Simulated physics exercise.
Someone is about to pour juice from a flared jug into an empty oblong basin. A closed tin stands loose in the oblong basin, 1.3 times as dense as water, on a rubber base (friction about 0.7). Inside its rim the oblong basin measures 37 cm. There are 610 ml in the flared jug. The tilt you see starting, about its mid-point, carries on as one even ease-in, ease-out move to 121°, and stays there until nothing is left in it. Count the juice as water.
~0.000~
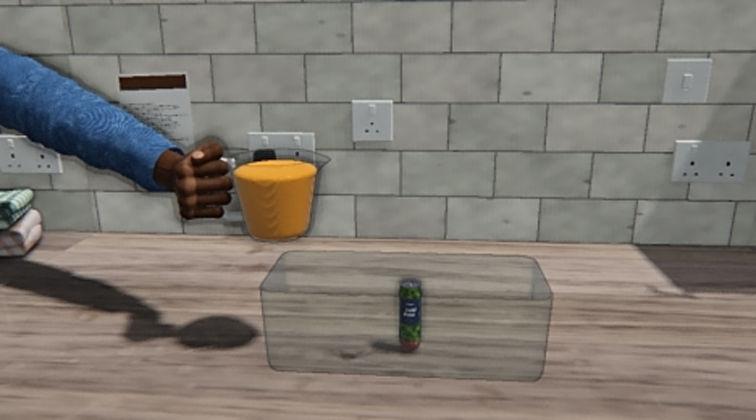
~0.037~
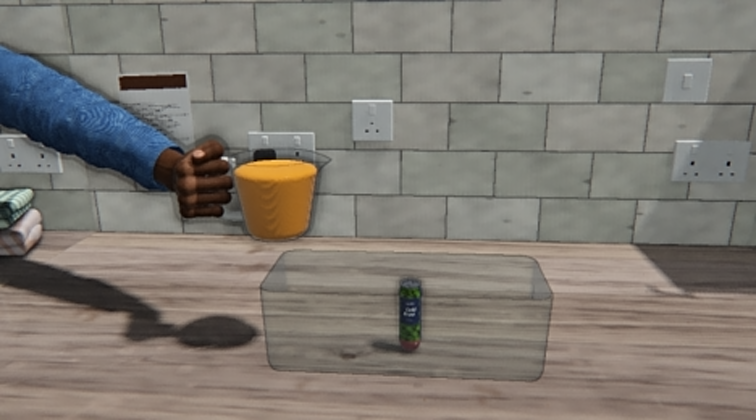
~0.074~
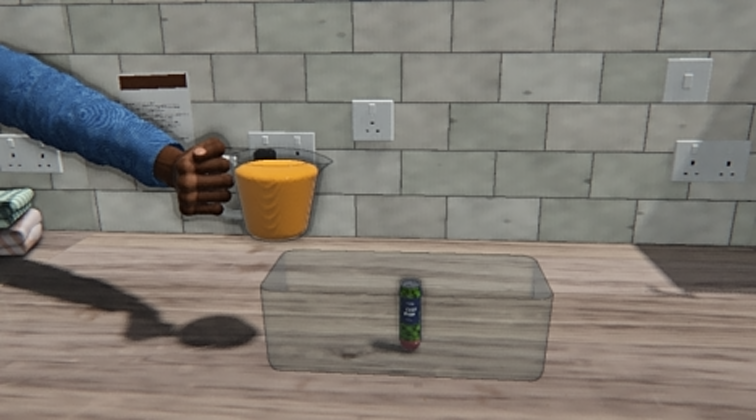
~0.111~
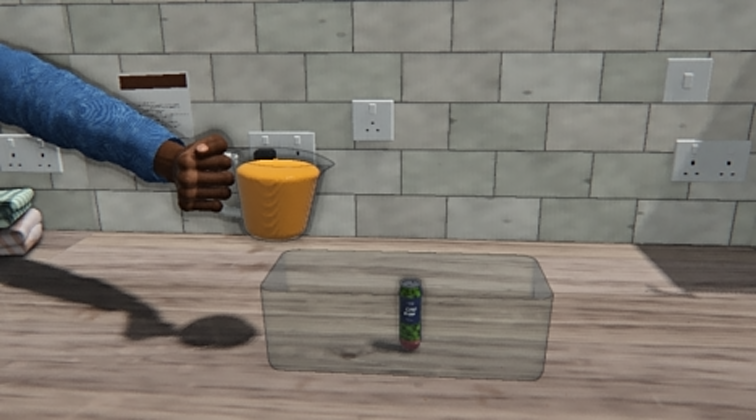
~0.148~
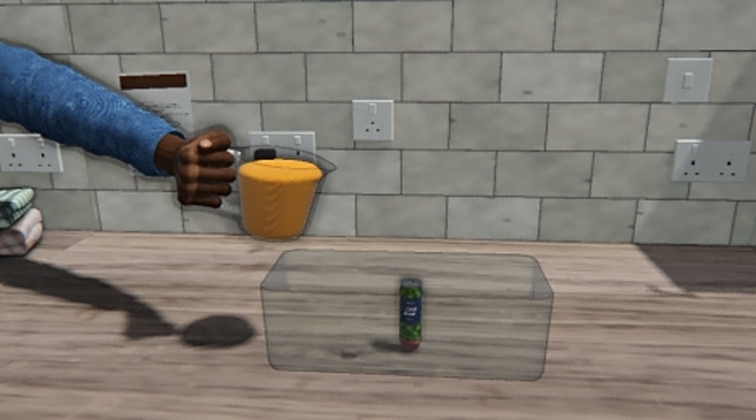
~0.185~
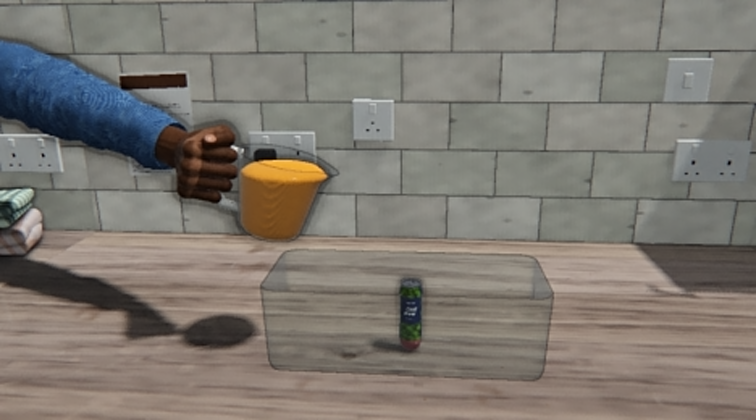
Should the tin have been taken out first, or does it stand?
The tin keeps standing.
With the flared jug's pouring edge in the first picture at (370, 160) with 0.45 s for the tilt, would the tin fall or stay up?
Then it falls.
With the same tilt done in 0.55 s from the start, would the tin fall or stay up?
The tin remains upright.
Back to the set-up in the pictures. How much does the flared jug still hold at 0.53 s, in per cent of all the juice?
Some 54 per cent.
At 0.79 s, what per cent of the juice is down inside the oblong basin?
Near 94 in a hundred.
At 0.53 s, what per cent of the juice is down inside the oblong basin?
Some 22 per cent.
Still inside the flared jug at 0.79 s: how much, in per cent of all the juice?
Some 3 per cent.
Then, 0.53 s in, the tilt is 85° and 55 per cent is still to pour; the tin stands where it began.
Then, 0.79 s in, the tilt is 120° and 3 per cent is still to pour; the tin stands where it began.
Then, 1.05 s in, the tilt is 121° and 0 per cent is still to pour; the tin stands where it began.
Then, 1.34 s in, the tilt is 121° and 0 per cent is still to pour; the tin stands where it began.
Finally, the tin stands where it began.
